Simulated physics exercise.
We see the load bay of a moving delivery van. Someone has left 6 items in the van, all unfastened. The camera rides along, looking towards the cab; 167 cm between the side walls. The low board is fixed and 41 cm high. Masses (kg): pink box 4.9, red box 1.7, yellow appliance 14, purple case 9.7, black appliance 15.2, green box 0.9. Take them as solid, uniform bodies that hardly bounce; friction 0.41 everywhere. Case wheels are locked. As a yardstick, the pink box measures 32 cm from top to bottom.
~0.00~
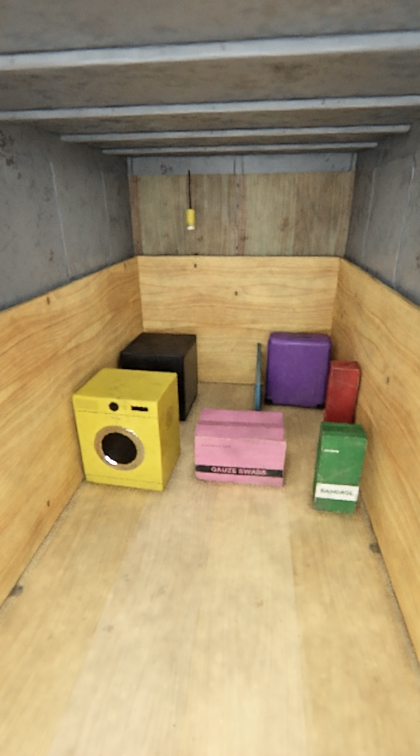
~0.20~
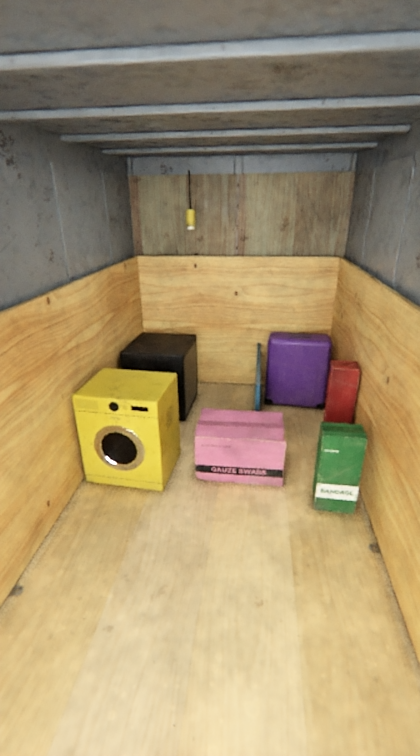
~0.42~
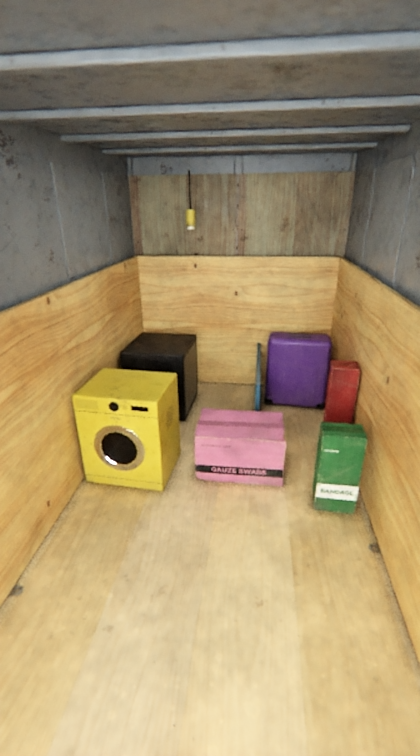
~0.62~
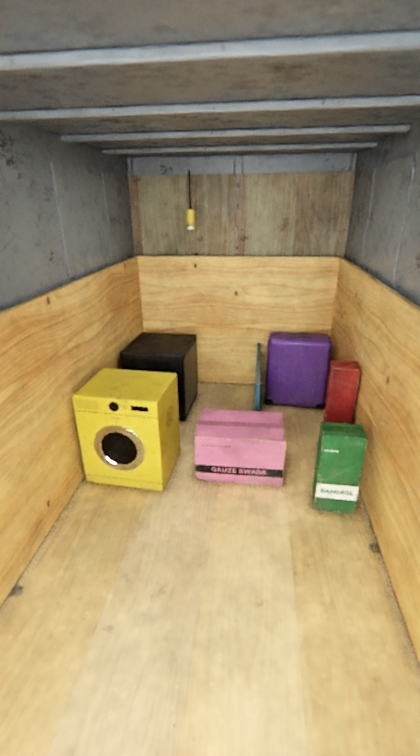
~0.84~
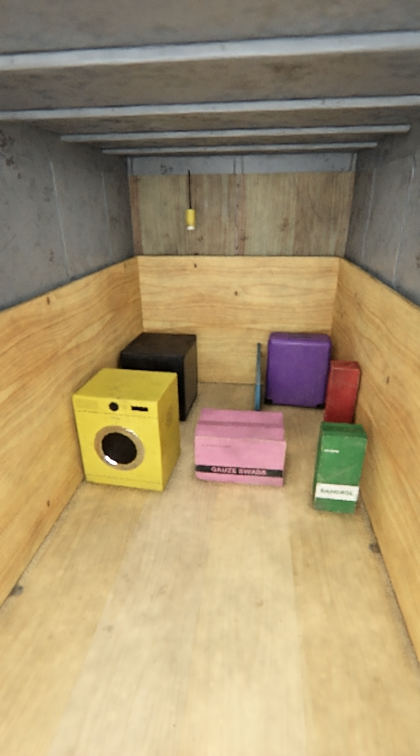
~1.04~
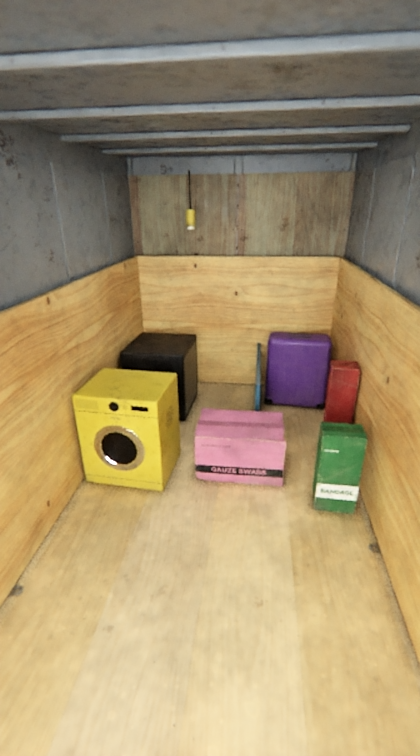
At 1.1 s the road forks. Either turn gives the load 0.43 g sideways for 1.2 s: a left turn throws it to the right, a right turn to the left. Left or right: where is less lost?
The load fares better going left.
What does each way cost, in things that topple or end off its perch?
Left: 0; right: 1.
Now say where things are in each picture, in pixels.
Smooth; pink box (240, 445); red box (339, 410), in the first picture.
Load feels 0.30 g jolt; black appliance (162, 375); green box (338, 468), in the second picture.
Smooth; yellow appliance (132, 427); purple case (297, 370), in the third picture.
Smooth; black appliance (162, 375); green box (338, 468), in the fourth picture.
Smooth; yellow appliance (132, 427); purple case (297, 370), in the fifth picture.
Smooth; pink box (240, 445); red box (339, 410), in the sixth picture.
Turning left. At 1.84 s, load feels 0.43 g right; pink box moved 3 cm near (244, 445); yellow appliance moved 4 cm; black appliance moved 4 cm.
After 2.04 s, load feels 0.43 g right; pink box moved 5 cm near (248, 446); black appliance moved 7 cm; yellow appliance moved 7 cm.
In the end (2.9 s), all 6 under 15 cm from the start. In the last view, pink box near (251, 446), red box near (339, 411).
Turning right instead, red box tipped over or off its perch, 1 of 6 in all.
